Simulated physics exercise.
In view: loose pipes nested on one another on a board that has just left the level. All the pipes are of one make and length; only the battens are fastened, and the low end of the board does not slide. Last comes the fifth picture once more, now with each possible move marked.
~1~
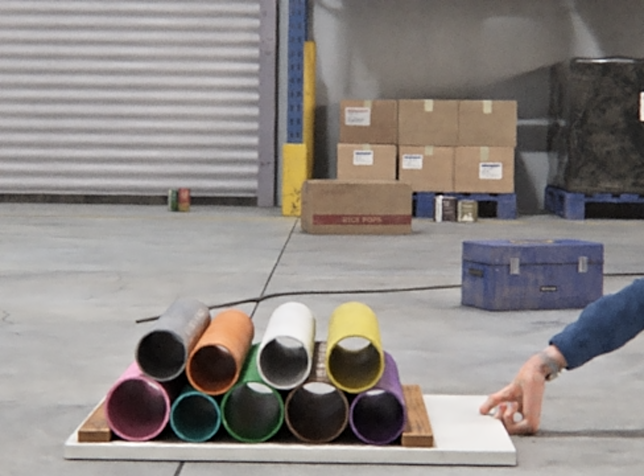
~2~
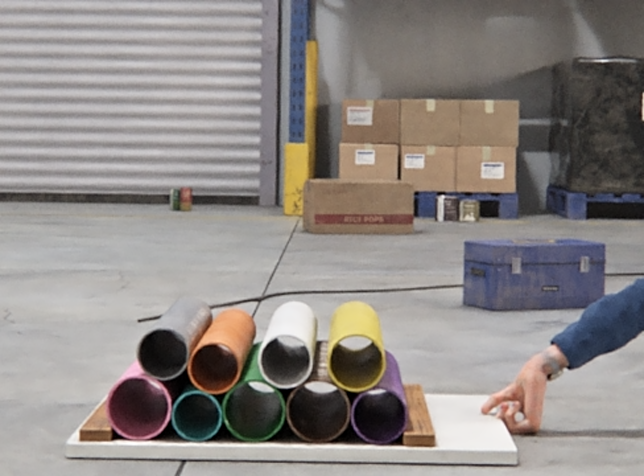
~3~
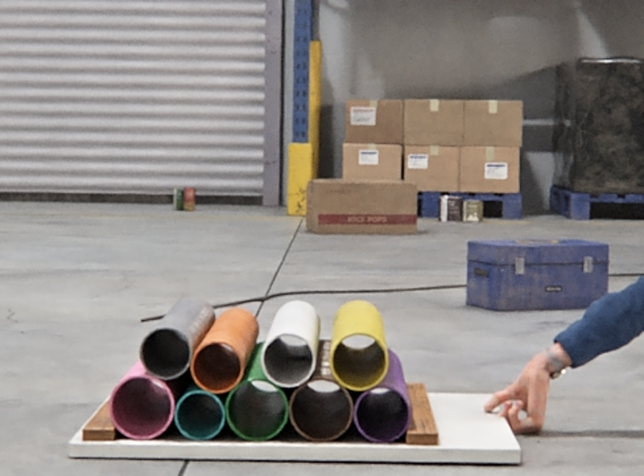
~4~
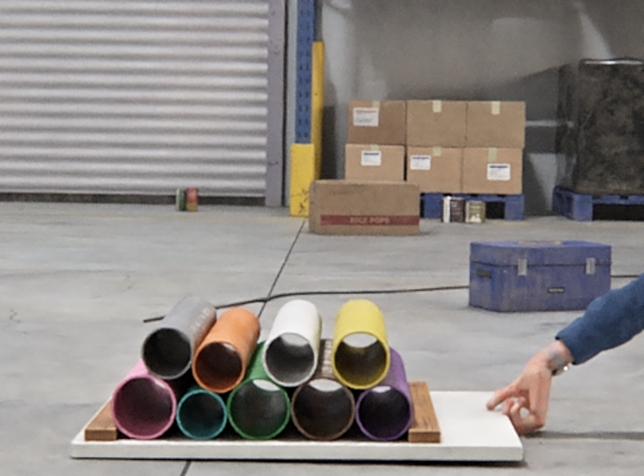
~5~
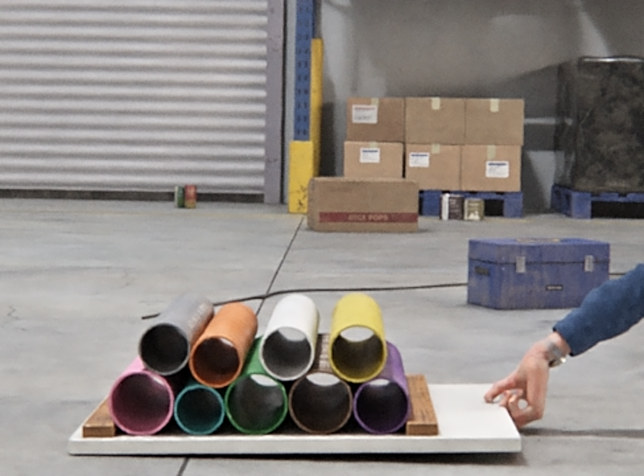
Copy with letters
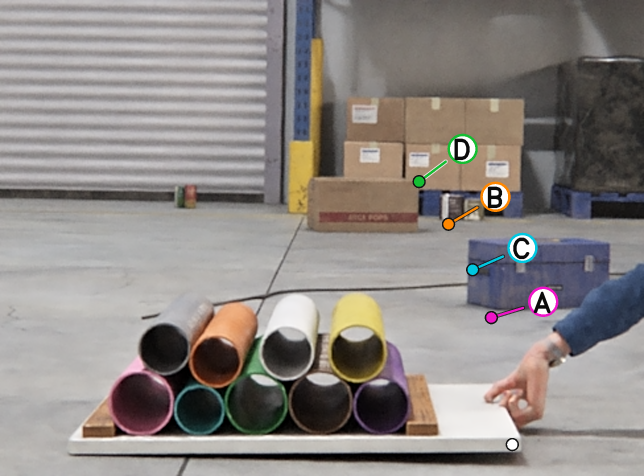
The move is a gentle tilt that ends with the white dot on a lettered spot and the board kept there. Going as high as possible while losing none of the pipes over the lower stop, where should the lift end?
It can be raised to A.
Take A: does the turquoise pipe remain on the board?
The turquoise pipe: Yes.
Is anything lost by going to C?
Yes.
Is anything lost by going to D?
At D: Yes.
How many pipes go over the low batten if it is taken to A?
It comes to none.
On the marked copy, A at (491, 317); B at (448, 224); C at (473, 270); D at (419, 181); the white dot at (512, 445).
Taking A. A third of the way, board at 13°.
Two thirds of the way, board at 18°.
When it is over, board at 18°, none over the low batten.
As for the rest, B nine over the low batten; C one over the low batten (grey); D nine over the low batten.
